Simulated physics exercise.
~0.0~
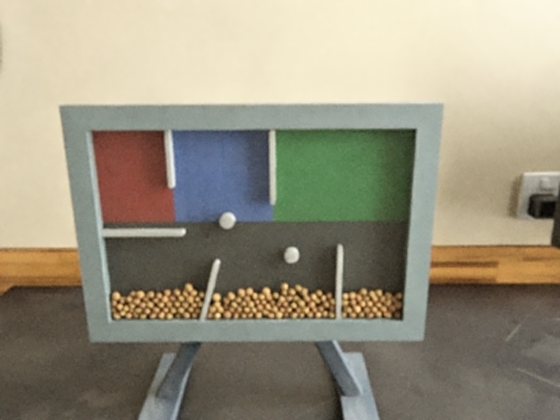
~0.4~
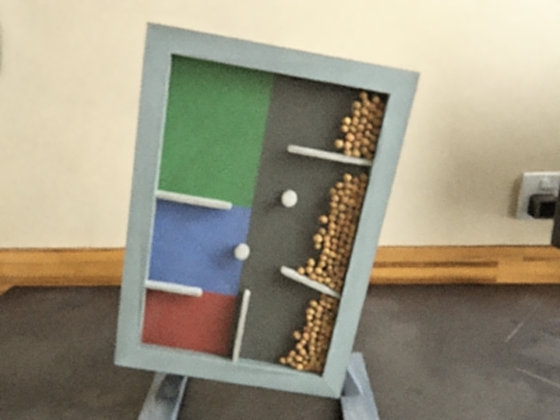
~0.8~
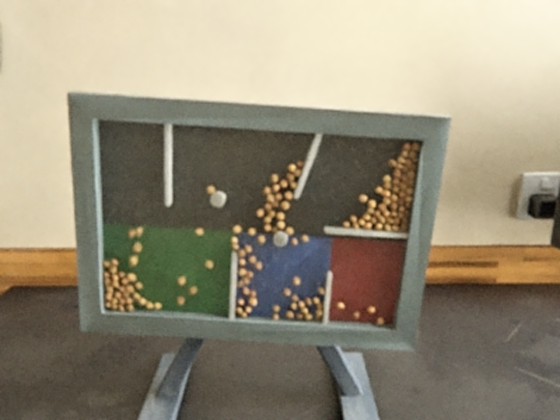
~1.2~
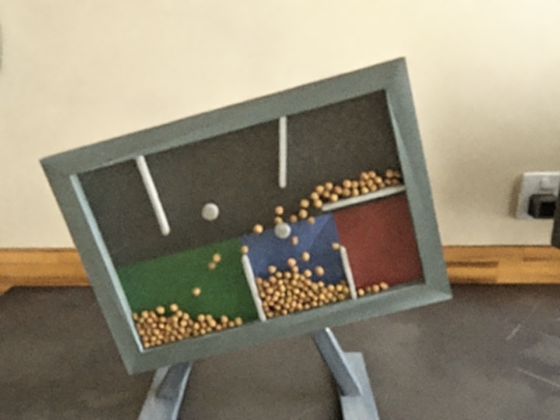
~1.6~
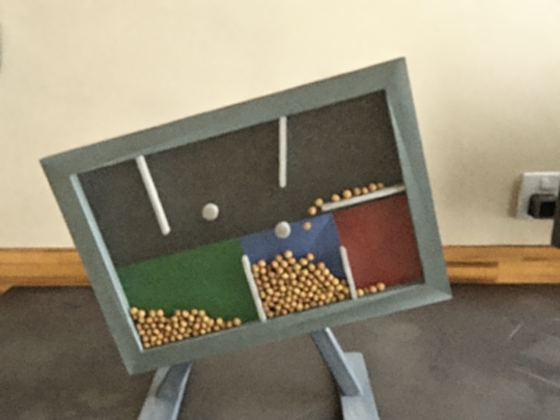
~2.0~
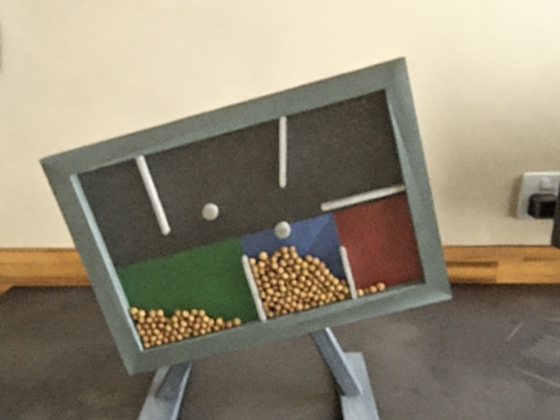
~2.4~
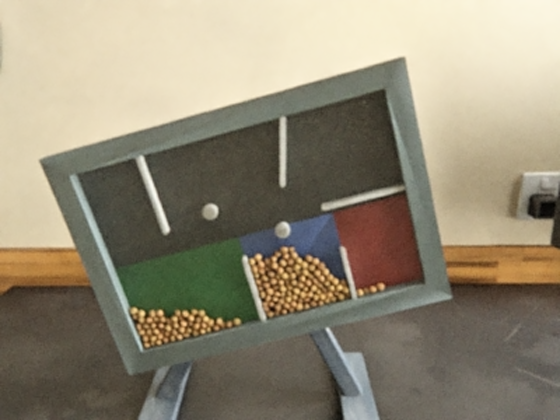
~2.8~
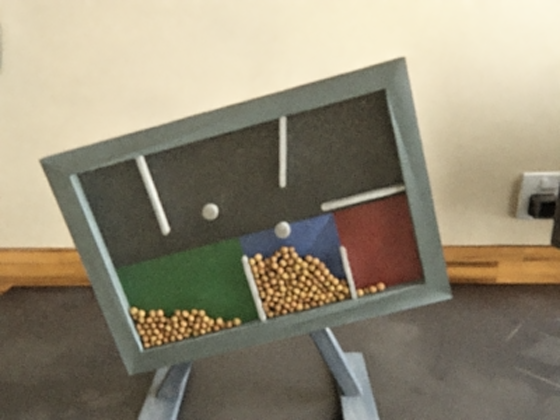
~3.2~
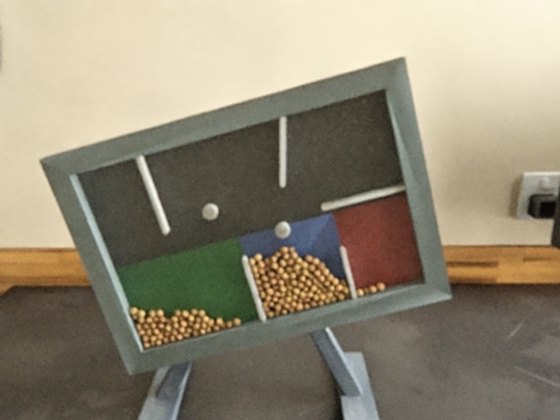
The clip shows a framed box of small wooden beads on a stand turning anticlockwise until nearly upside down, spilling the beads into coloured pockets; it stops tilted, with most beads resting in blue, fewer in green and only a few in red.
